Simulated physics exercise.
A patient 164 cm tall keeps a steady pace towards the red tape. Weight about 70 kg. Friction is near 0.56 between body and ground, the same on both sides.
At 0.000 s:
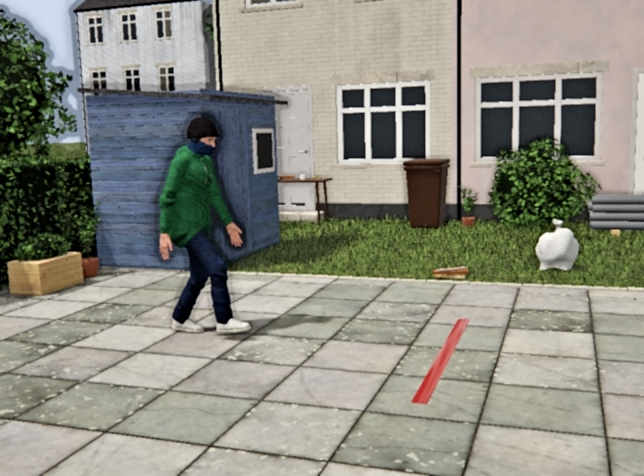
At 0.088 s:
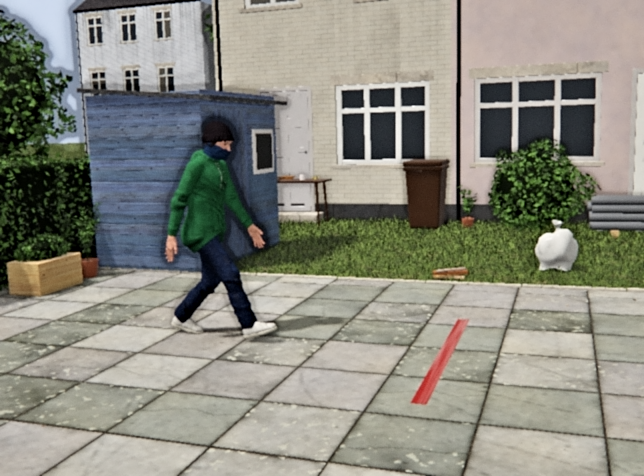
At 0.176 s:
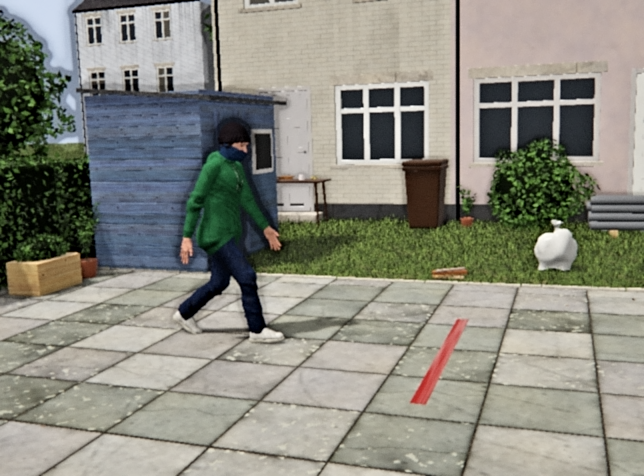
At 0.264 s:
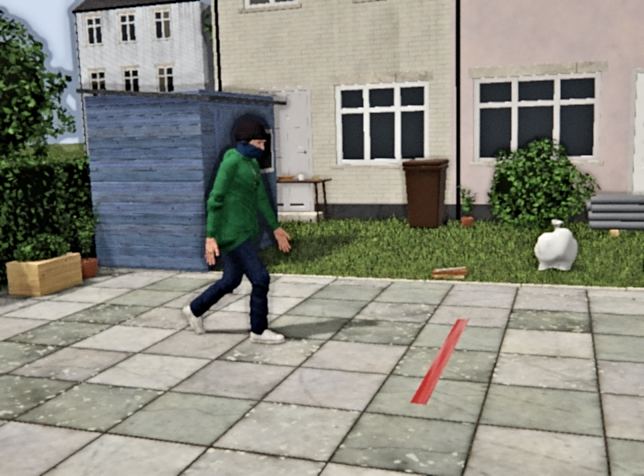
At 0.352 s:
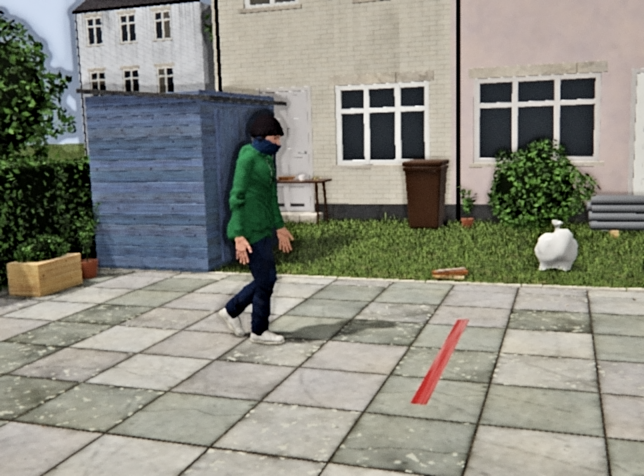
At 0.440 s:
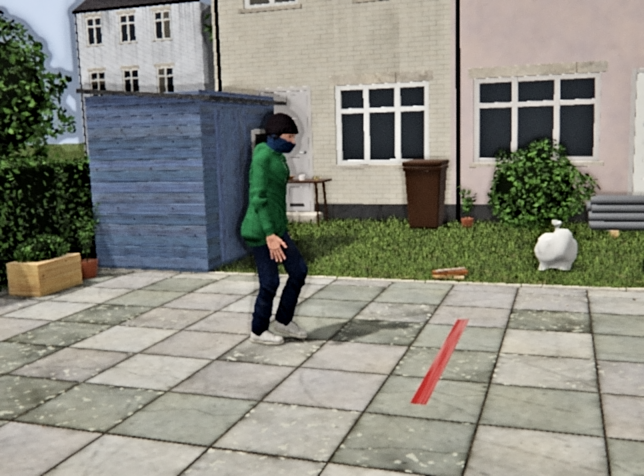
A person in a green jacket and dark hat walks right across a paved patio.
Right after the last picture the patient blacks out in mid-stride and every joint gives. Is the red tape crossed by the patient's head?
The patient's head gets past the red tape.
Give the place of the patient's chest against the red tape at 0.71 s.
Some 85 cm short of it.
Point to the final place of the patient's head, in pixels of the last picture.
At about (501, 327).
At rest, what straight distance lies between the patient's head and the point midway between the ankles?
Some 80 cm apart.
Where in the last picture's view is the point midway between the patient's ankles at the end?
Around (390, 343).
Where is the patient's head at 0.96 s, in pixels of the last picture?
Around (394, 245).
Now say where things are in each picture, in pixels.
Patient's head (197, 144), patient's chest (191, 181), red tape (441, 368), in the first frame.
Patient's head (212, 149), patient's chest (206, 185); 13 cm walked, in the second frame.
Patient's head (228, 150), patient's chest (222, 187); 26 cm walked, in the third frame.
Patient's head (245, 147), patient's chest (239, 185); 40 cm walked, in the fourth frame.
Patient's head (261, 143), patient's chest (254, 181); 52 cm walked, in the fifth frame.
Patient's head (275, 141), patient's chest (268, 180), red tape (440, 368); 63 cm walked, in the sixth frame.
After 0.71 s the patient's head is 81 cm short of the red tape, near (323, 190) in the last picture's view.
After 0.96 s the patient's head is 34 cm short of the red tape, near (394, 245) in the last picture's view; the patient's chest 47 cm short of the red tape.
After 1.26 s the patient's head is 19 cm past the red tape, near (479, 329) in the last picture's view.
Final state at 2.7 s, patient's hips stop short of the red tape; patient's head crosses the red tape; patient's chest crosses the red tape.
